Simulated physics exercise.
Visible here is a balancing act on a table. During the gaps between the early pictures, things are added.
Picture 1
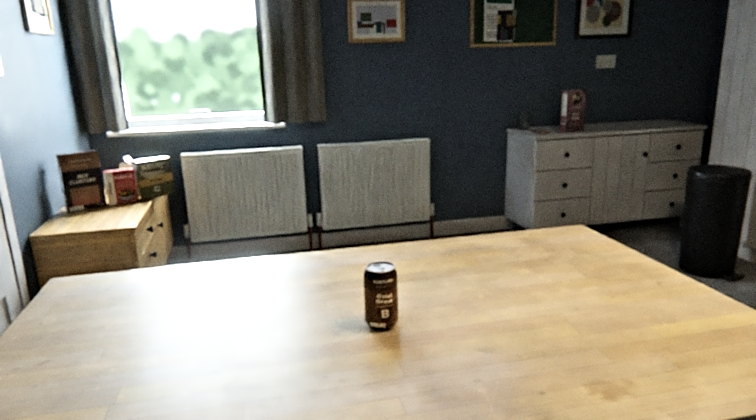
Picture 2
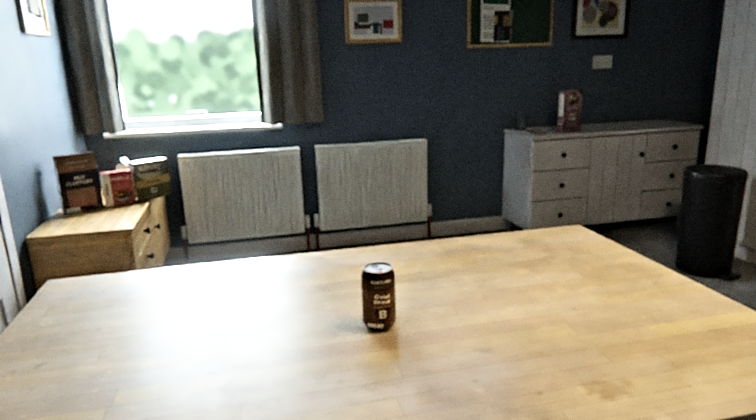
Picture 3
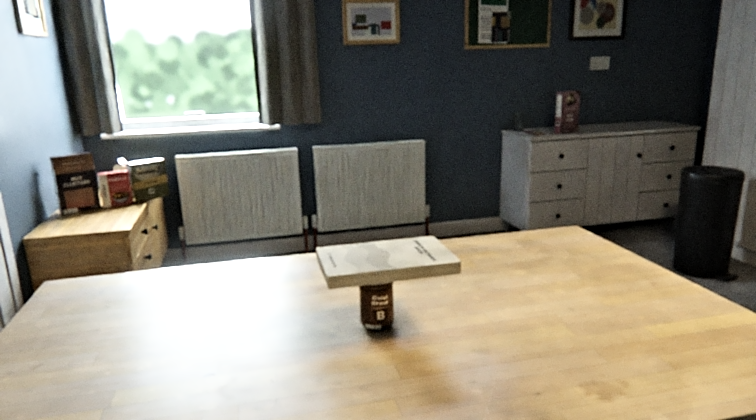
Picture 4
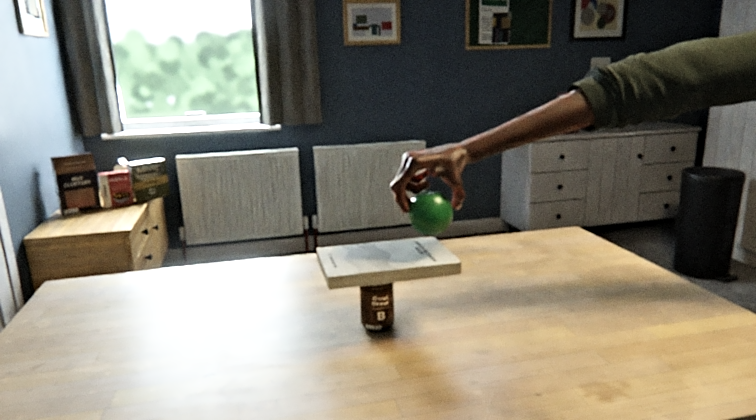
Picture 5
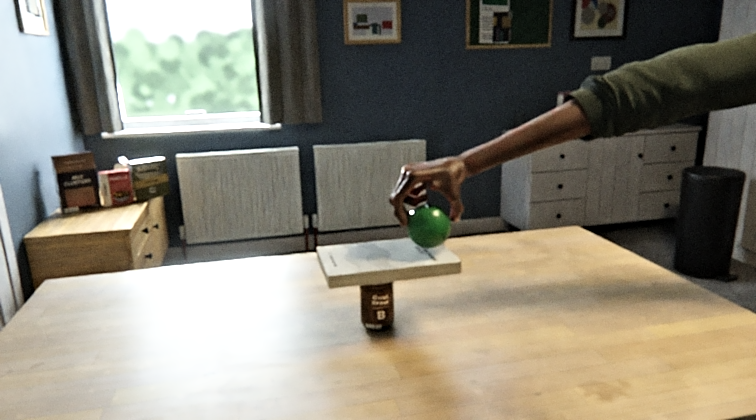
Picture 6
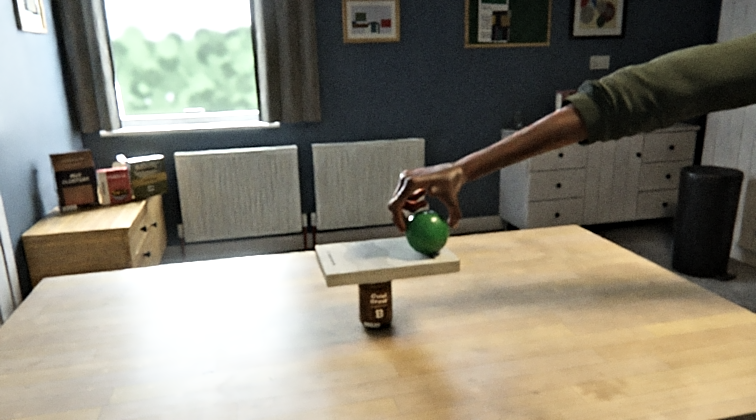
A hand in a green sleeve reaches in from the right over a pale wooden table, seen from slightly above in a dark blue room with a bright window. A brown can stands alone near the middle, then a pale book lies flat across its top. The hand lowers a green apple onto the book's right side and keeps hold of it, the view staying nearly still.
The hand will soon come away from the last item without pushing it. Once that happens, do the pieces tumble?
Yes.
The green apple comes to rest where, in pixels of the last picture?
End spot: Near (469, 301).
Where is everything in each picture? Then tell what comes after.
In the first picture, the last thing is not in view yet; brown can (381, 296).
In the second picture, the last thing is not in view yet; brown can (379, 296).
In the third picture, the last thing is not in view yet; brown can (377, 297).
The fourth picture shows coming down; green apple (431, 212); brown can (377, 298).
The fifth picture shows coming down; green apple (429, 225); brown can (377, 297).
The sixth picture shows set down, still held; green apple (427, 232); brown can (375, 296).
Then, 0.40 s on from there, green apple now fallen; white book turned 59° from how it was put.
Then, 0.60 s on from there, white book on its side.
Then, 1.30 s on from there, white book now fallen.
In the end, fallen, green apple and white book; brown can unmoved. At the end, from the last picture's camera, green apple near (469, 301). The stack comes apart.
